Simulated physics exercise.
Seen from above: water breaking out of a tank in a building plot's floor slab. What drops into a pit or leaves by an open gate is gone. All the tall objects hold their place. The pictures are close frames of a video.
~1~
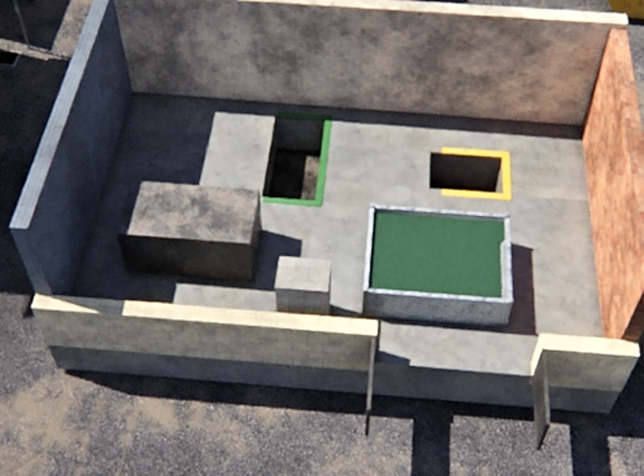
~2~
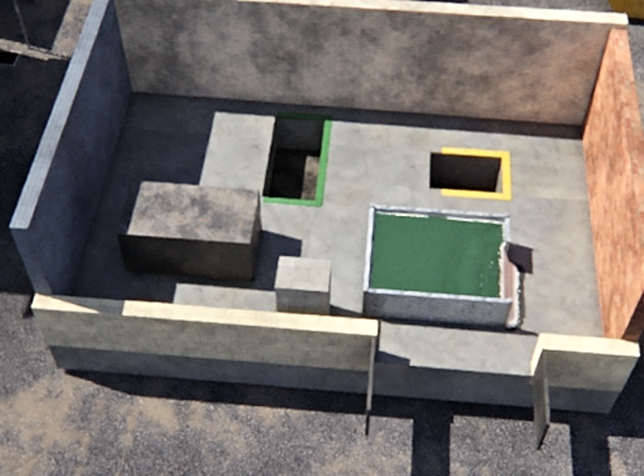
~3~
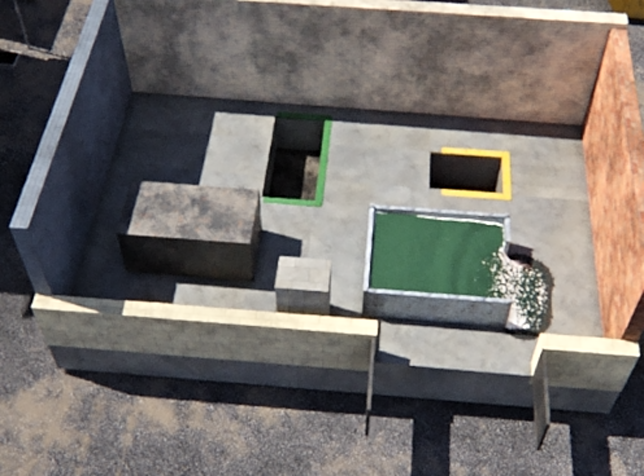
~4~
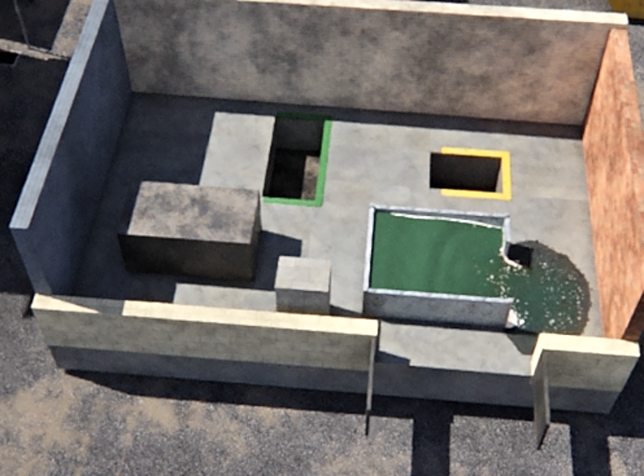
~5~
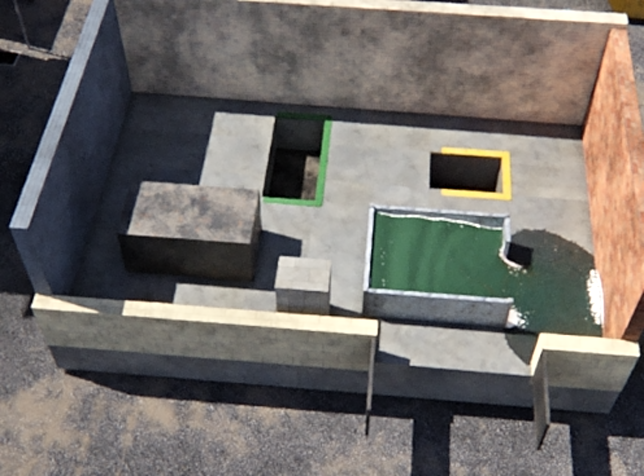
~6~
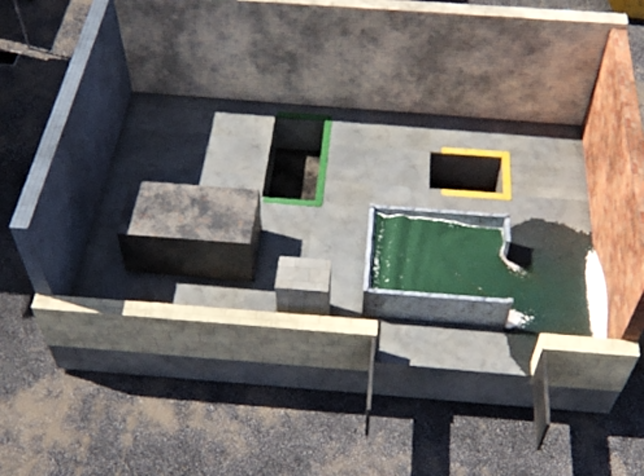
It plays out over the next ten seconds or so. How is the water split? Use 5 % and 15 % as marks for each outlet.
In the end: The gate takes above 15 %; the yellow pit takes above 15 %; the green pit takes from 5 to 15 %.
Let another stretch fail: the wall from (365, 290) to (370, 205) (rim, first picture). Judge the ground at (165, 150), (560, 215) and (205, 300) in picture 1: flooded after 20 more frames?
In that order: Flooded, no water, flooded.
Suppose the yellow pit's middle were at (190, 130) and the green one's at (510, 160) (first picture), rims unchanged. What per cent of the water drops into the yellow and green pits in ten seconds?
Roughly, in per cent: Yellow 0, green 45.
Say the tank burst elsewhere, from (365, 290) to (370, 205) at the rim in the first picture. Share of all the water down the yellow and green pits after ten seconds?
In per cent: Yellow 2, green 45.
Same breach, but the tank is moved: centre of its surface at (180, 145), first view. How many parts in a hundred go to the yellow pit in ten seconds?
Per cent: Yellow 0.
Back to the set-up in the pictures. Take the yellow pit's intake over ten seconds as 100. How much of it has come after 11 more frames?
I make it 0 per cent.
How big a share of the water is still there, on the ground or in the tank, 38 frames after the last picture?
Near 76 in a hundred.
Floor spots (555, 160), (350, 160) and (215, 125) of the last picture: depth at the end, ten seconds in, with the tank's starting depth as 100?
About 12, 4 and 2 per cent.
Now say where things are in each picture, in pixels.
The first picture shows the tank at (438, 255) is whole and still.
In the second picture, the front is at a hidden place, out from the gap at (503, 286).
In the third picture, the front is at (545, 274), out from the gap at (502, 287).
In the fourth picture, the front is at (584, 289), out from the gap at (502, 288).
In the fifth picture, the front is at (593, 263), out from the gap at (502, 288).
In the sixth picture, water pours out at (502, 288) and has run to (591, 242).
A moment on, water covers 10 % of the floor; the gate 0 %, the yellow pit 0 %, the green pit 0 %.
Next, water covers 20 % of the floor; the gate 1 %, the yellow pit 0 %, the green pit 0 %.
Then, water covers 30 % of the floor; the gate 4 %, the yellow pit 3 %, the green pit 0 %.
Later, water covers 50 % of the floor; the gate 12 %, the yellow pit 10 %, the green pit 3 %.
In the end, water covers 55 % of the floor; the gate 17 %, the yellow pit 22 %, the green pit 11 %.
